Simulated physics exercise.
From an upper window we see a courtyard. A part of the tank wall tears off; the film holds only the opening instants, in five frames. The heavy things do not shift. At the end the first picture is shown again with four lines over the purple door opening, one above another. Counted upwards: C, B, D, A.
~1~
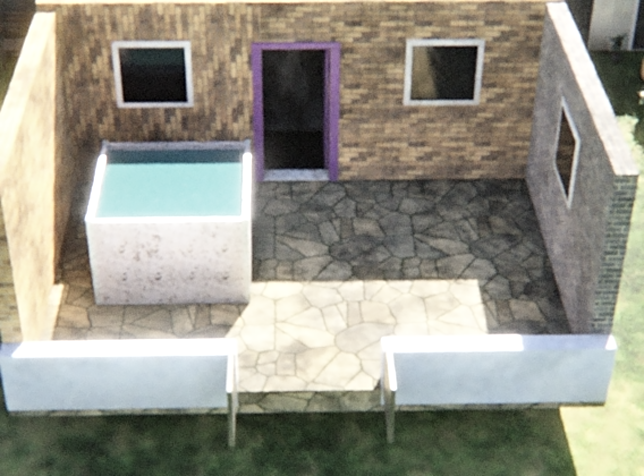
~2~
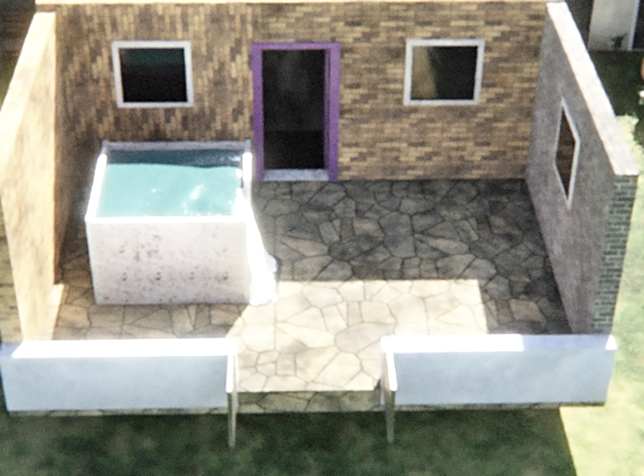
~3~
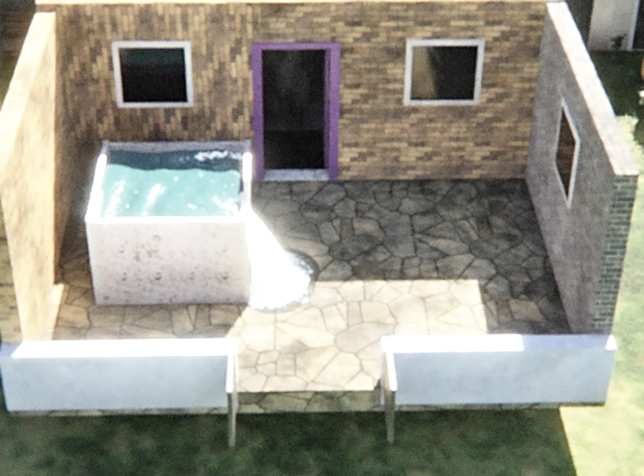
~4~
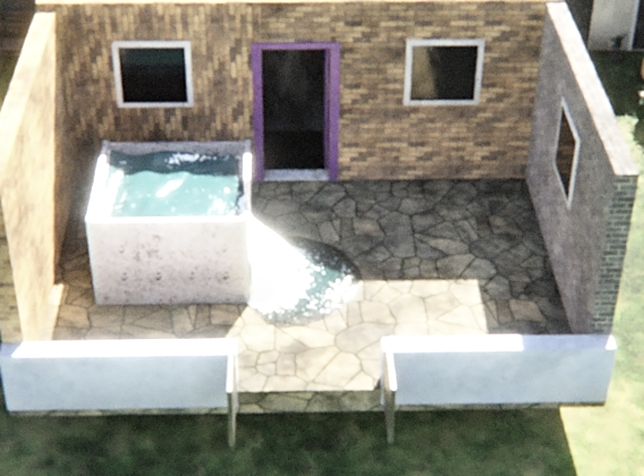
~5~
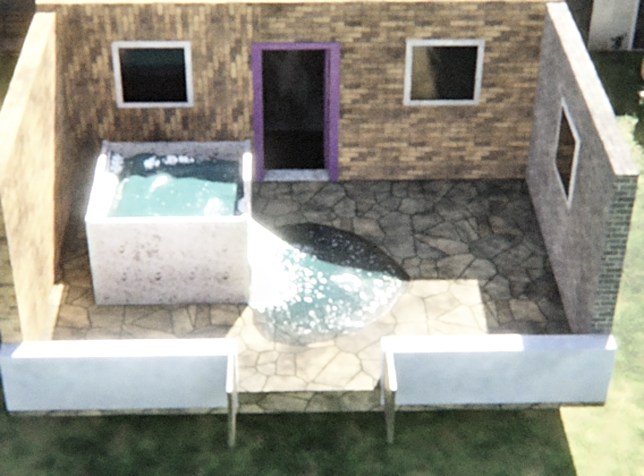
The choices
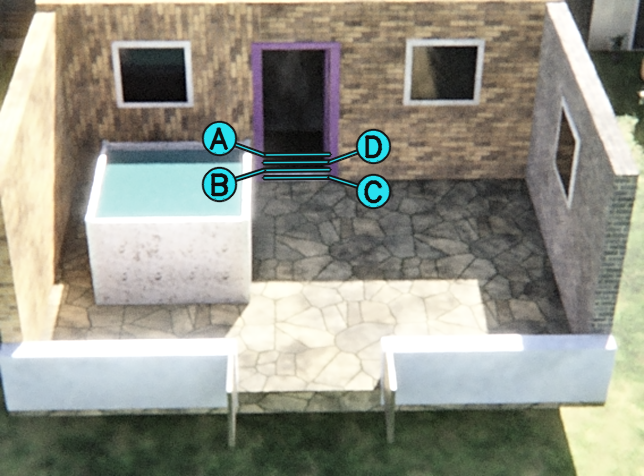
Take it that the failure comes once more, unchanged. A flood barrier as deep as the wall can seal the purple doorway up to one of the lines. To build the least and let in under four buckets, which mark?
B is the one.
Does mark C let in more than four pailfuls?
Yes.
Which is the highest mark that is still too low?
C.
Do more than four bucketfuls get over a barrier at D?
No, not at all.
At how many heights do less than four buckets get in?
Three of them.
On the marked copy, A at (296, 154); B at (296, 170); C at (296, 177); D at (296, 162); from the bottom up C, B, D, A.
For mark A, nothing gets over.
For mark B, nothing gets over.
For mark C, about 8 bucketfuls get in.
For mark D, nothing gets over.
